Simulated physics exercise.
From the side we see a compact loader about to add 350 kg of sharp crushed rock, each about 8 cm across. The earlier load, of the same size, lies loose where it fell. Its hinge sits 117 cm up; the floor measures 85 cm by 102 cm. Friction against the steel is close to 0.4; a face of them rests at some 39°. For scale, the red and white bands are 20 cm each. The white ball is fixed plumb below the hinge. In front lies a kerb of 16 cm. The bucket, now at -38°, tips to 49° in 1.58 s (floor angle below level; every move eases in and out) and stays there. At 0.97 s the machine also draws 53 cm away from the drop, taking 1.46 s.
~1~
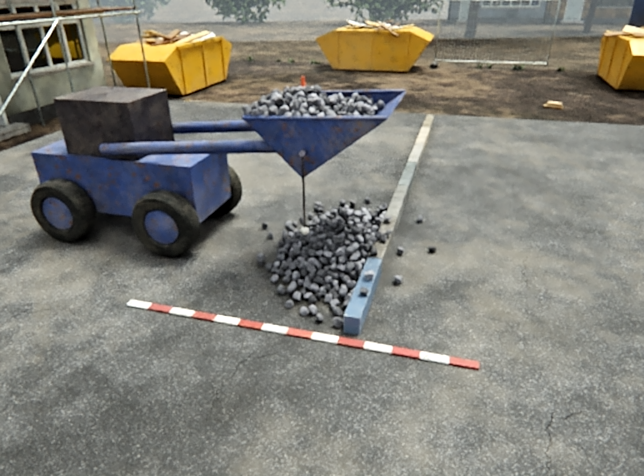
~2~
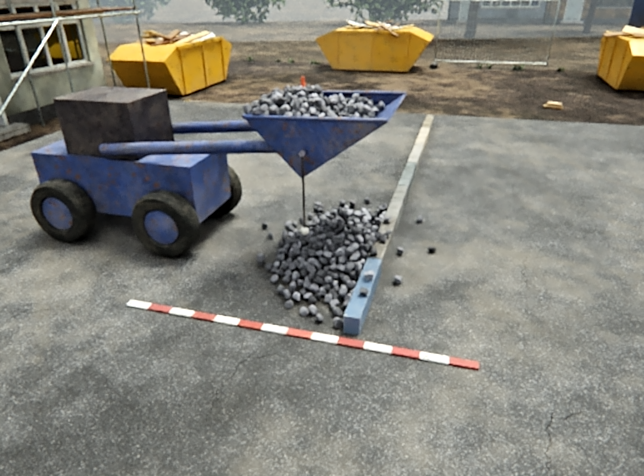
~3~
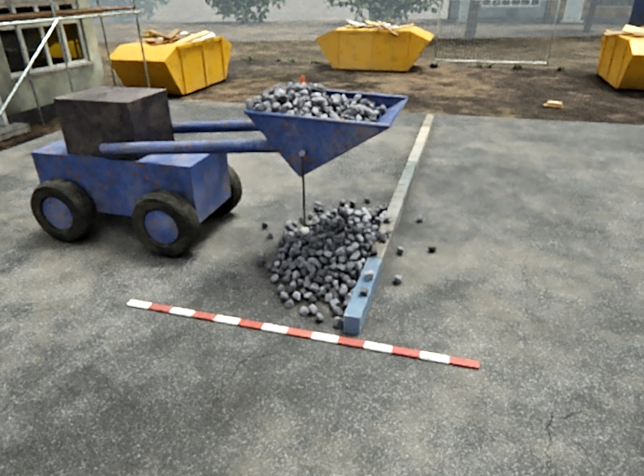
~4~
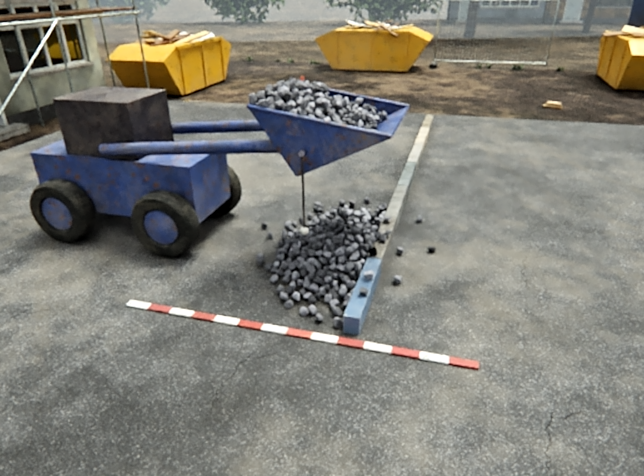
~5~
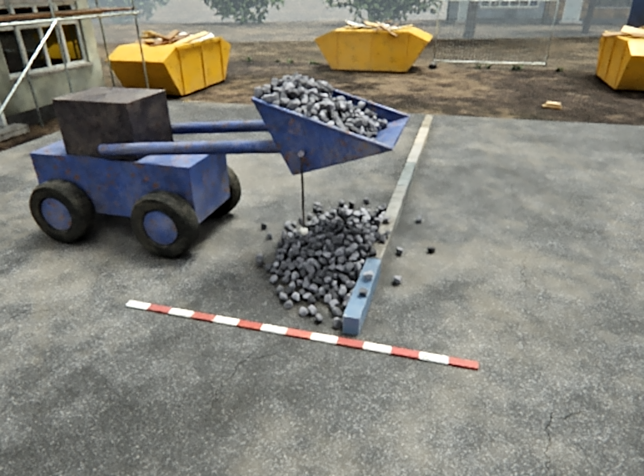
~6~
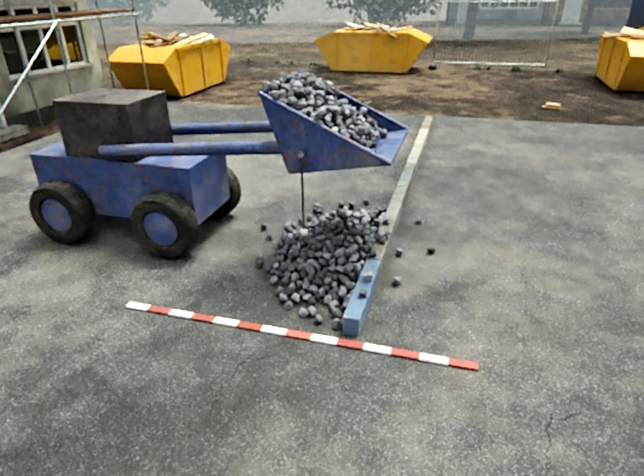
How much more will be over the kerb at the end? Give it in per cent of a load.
Some 44 per cent is added.
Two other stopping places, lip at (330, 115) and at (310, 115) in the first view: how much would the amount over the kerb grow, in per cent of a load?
About 5 and 0 per cent.
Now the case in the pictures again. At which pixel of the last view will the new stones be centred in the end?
Their middle is at about (377, 245).
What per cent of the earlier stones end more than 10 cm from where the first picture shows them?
About 0 per cent.
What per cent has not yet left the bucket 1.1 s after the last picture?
Roughly 10 per cent is still inside.
Then, 0.6 s after the last picture the floor is at 35°; in per cent of one load, 94 in the bucket, 105 on this side of the kerb, 1 over the kerb; the foremost stones are at (401, 233).
Then, 1.1 s after the last picture the floor is at 49°; in per cent of one load, 8 in the bucket, 159 on this side of the kerb, 33 over the kerb; the foremost stones are at (452, 264).
Then, 2.3 s after the last picture the floor is at 49°; in per cent of one load, 0 in the bucket, 156 on this side of the kerb, 45 over the kerb; the foremost stones are at (498, 266).
Then, 4.9 s after the last picture the floor is at 49°; in per cent of one load, 0 in the bucket, 156 on this side of the kerb, 45 over the kerb; the foremost stones are at (498, 266). Net gain over the kerb, 44.
